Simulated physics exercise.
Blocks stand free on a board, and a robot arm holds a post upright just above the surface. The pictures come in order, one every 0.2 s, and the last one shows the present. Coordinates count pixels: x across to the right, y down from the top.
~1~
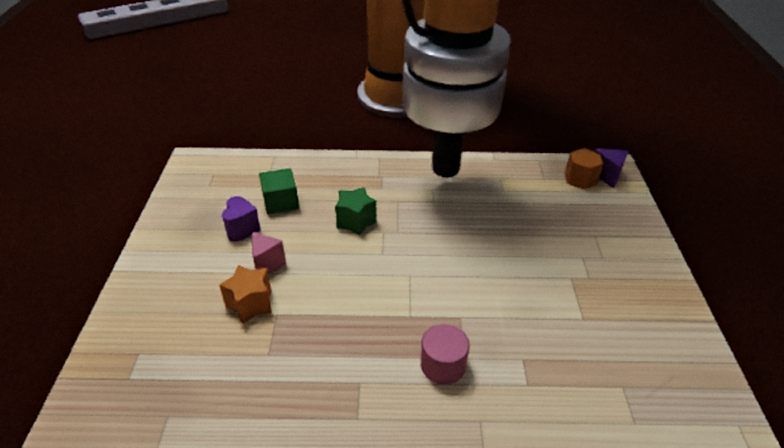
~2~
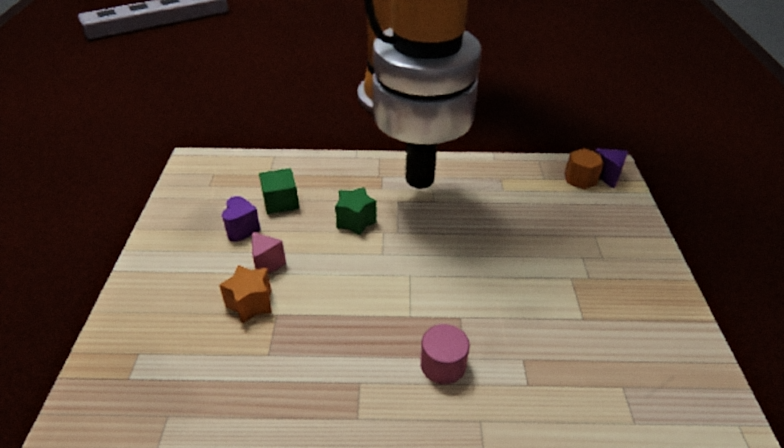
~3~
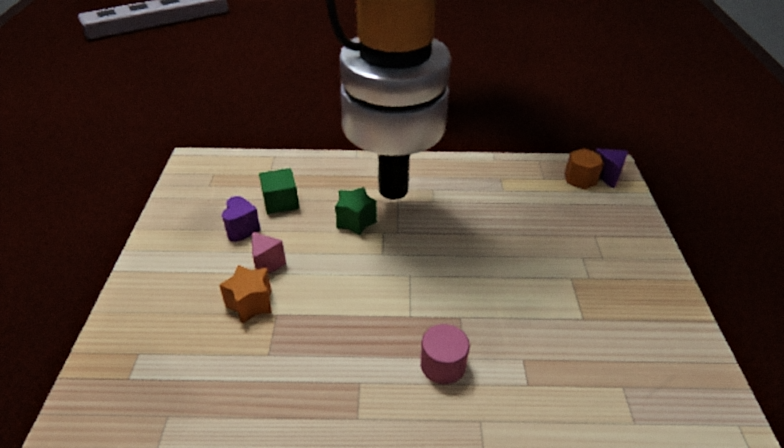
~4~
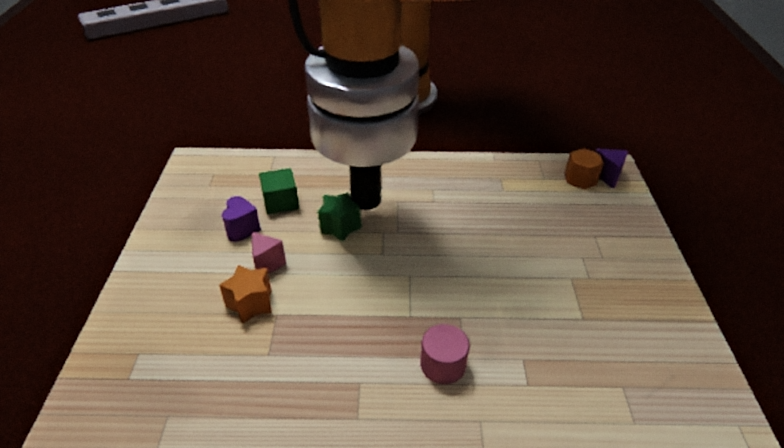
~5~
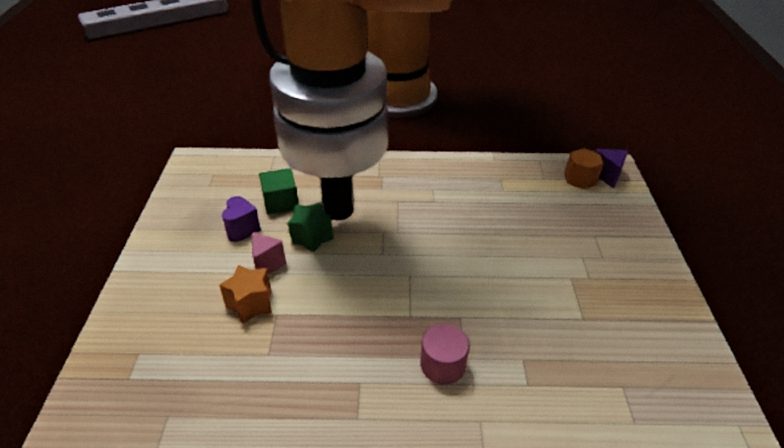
A robot arm with an orange and silver body holds a black post over a pale wooden board, seen from a fixed view above the near side. A green cube, purple heart, pink triangular block and orange star sit left, a green star nearer the middle, a pink cylinder in front, and orange and purple blocks far right. The post glides left and slightly nearer, meets the green star and pushes it left toward the cluster.
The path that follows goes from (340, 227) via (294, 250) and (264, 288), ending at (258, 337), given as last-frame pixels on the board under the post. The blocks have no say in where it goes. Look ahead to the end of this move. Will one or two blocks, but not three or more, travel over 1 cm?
My answer is no.
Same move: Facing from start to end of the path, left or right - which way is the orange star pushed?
My prediction: Leftwards.
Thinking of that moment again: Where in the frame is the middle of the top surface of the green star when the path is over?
I'd guess (228, 258).
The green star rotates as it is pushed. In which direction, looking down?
Clockwise, looking down.
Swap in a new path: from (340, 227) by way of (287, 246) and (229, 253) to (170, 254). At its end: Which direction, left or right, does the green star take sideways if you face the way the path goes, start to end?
Well, taking the path from its start to its end as straight ahead, the green star moves to the left.
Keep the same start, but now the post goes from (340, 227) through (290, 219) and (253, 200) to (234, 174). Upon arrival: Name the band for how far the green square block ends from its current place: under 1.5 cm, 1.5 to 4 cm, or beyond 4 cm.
The over 4 cm band.
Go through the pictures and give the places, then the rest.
In the first picture, post's lower end (446, 170); purple heart (237, 208); orange star (246, 281); pink three-sided block (263, 243); green star (355, 199).
In the second picture, post (420, 181); blocks still.
In the third picture, post (393, 191); blocks still.
In the fourth picture, post (366, 201); green star (338, 204).
In the fifth picture, post (339, 211); purple heart (237, 208); orange star (246, 281); pink three-sided block (263, 243); green star (309, 214).
What follows on the original path. One third of the way, post (291, 234); pink three-sided block (236, 256); green star (259, 237).
Two thirds of the way, post (260, 272); orange star (241, 292); pink three-sided block (195, 271), turned 45° clockwise; green star (228, 258), turned 45° clockwise.
At the end, post (254, 321); purple heart still; orange star (219, 336), turned 40° clockwise; pink three-sided block (194, 271), turned 45° clockwise; green star (228, 258), turned 45° clockwise.
